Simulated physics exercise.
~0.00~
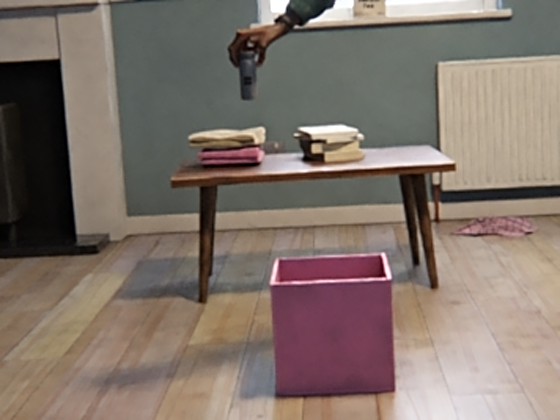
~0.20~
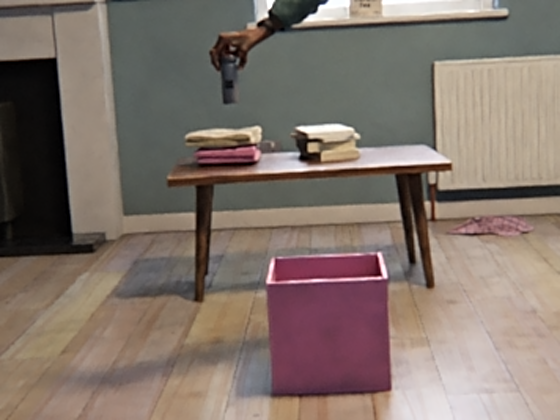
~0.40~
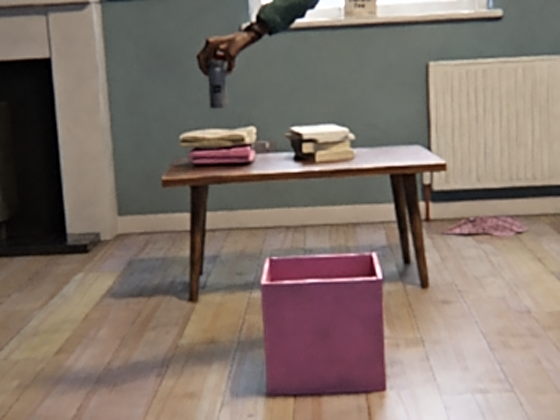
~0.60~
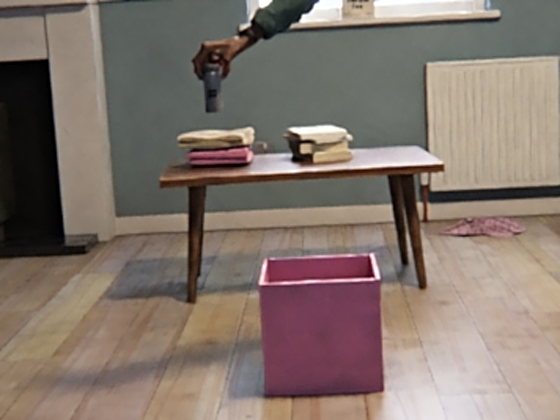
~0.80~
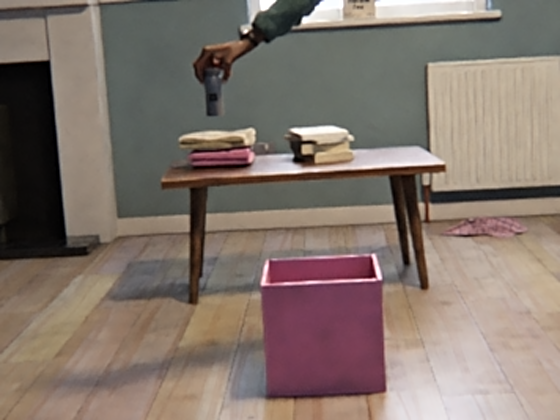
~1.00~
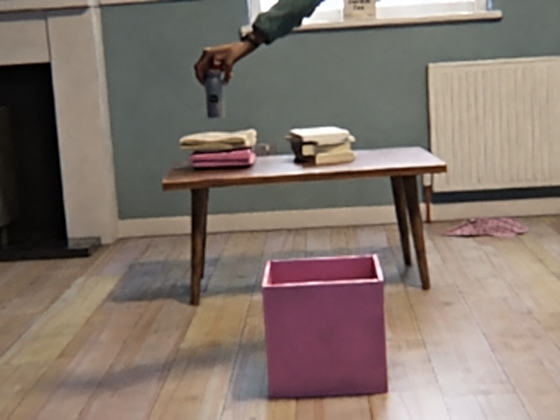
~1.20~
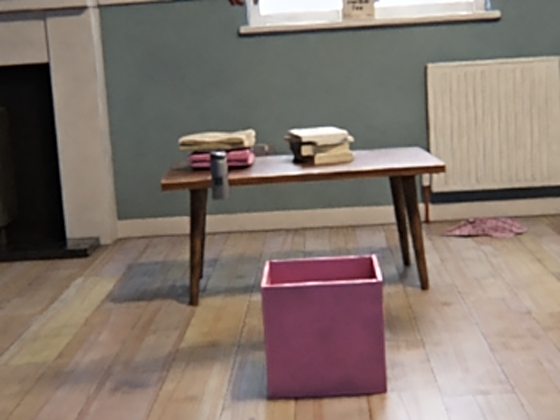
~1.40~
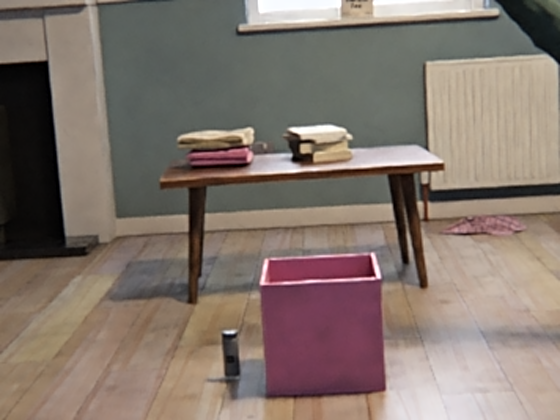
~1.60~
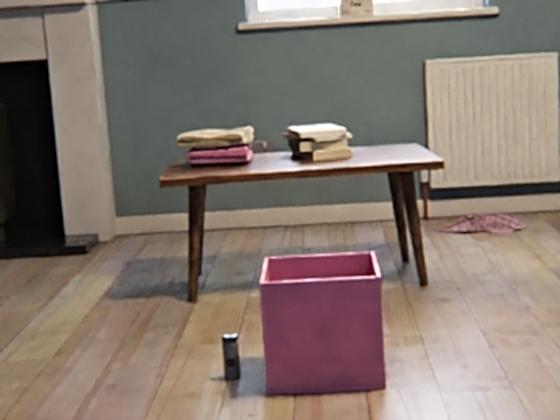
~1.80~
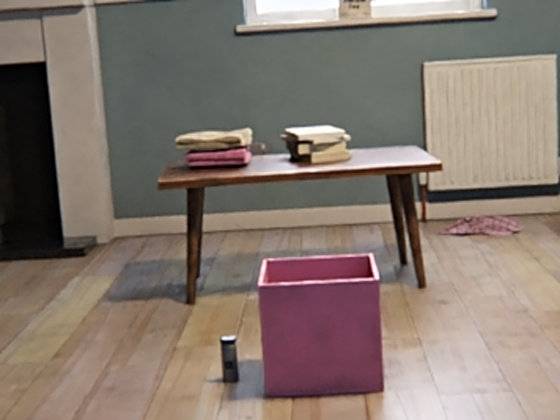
In a room with a wooden floor and grey-green walls, a slightly swaying camera looks from the front at a low wooden bench, with a fireplace at the left and a white radiator at the right. Folded cream and pink cloths and a small stack of books sit on the bench, and an open pink box stands before it. A hand reaching in from above holds a grey shaker upright over the cloths, drifting slightly left. The hand lets go and withdraws, and the shaker drops past the bench's front edge. It lands upright on the floor, left of the box, and stays there.
